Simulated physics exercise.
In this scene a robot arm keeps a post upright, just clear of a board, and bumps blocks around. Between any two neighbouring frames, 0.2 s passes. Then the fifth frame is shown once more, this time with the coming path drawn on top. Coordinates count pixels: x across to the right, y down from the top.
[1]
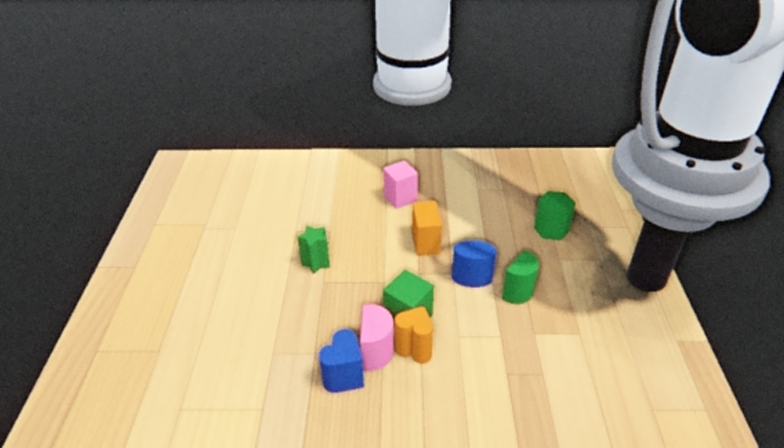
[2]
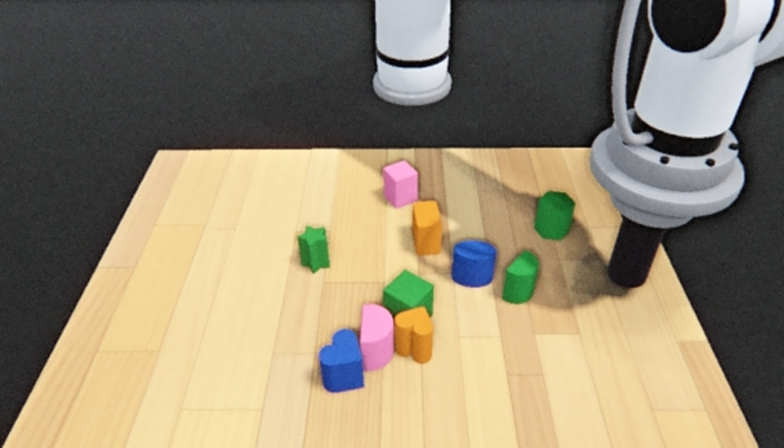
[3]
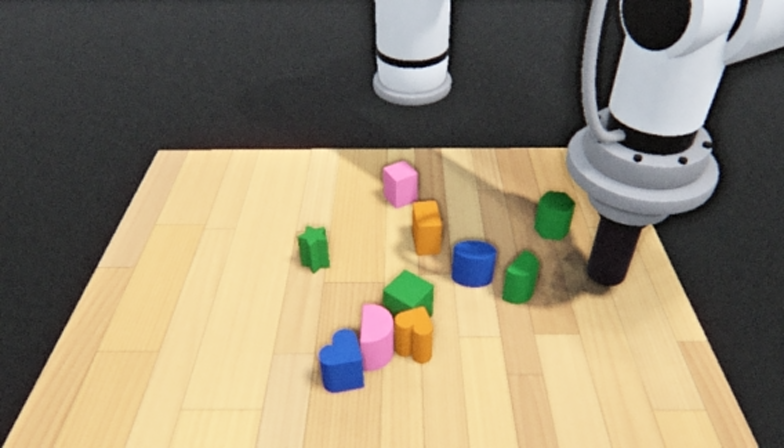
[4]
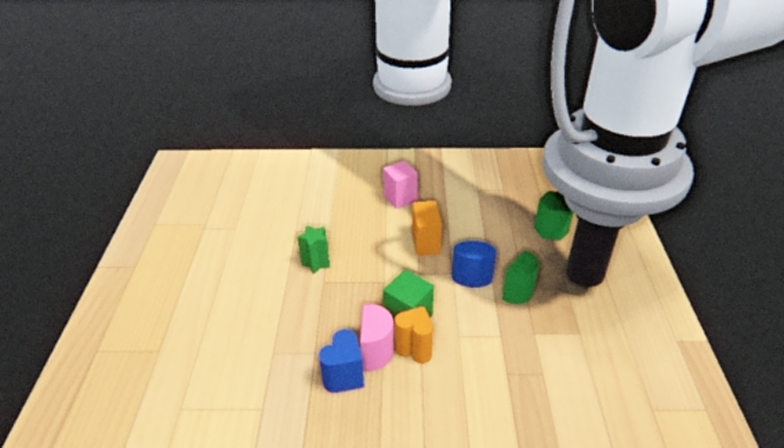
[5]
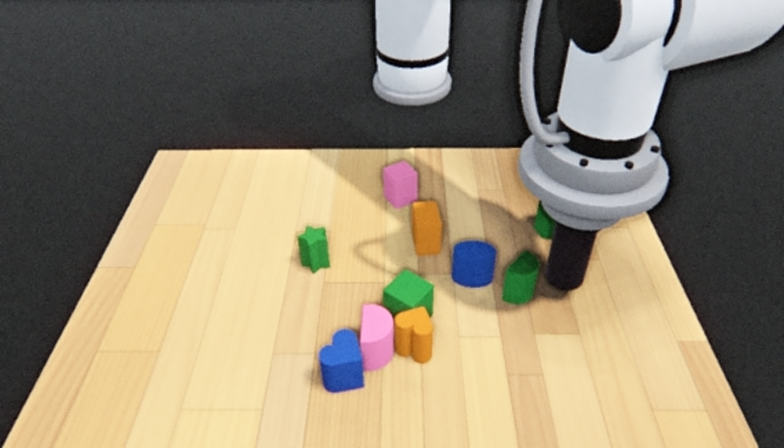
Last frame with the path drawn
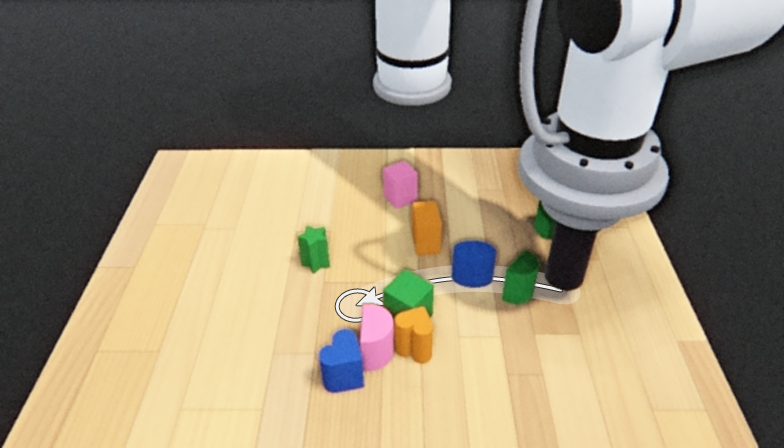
A white robotic arm with a black post at its tip glides steadily leftward along the right side of a pale wooden table, seen from above at an angle by a still camera. Small pink, orange, green and blue blocks lie scattered over the middle, beneath another white cylindrical part against the dark background. The post draws close beside a green block, its shadow sliding left, while every block stays still.
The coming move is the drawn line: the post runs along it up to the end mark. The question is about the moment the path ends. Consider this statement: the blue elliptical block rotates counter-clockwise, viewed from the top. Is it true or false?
Answer: False.
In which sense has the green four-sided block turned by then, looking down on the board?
I'd predict that, seen from above, the green four-sided block rotates counter-clockwise.
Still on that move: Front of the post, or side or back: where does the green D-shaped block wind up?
The post will have lost it.
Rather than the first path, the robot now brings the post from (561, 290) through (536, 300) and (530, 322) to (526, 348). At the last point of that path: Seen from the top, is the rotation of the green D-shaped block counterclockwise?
No, I don't think so.
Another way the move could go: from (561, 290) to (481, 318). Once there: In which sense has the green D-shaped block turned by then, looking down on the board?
Viewed from overhead, the green D-shaped block winds up turned clockwise.
Path on the board, from (561, 290) over (490, 278) and (422, 283) to (357, 305).
The first path, step by step. One third of the way, post at (491, 266); blue elliptical block at (455, 249), turned 35° clockwise; green D-shaped block at (483, 273), turned 40° anticlockwise.
Two thirds of the way, post at (420, 271); blue elliptical block at (391, 243), turned 100° clockwise; green D-shaped block at (477, 274), turned 65° anticlockwise.
At the end, post at (356, 292); pink D-shaped block at (375, 327); green four-sided block at (397, 293), turned 60° anticlockwise; blue elliptical block at (375, 242), turned 155° clockwise; green D-shaped block at (477, 274), turned 65° anticlockwise.
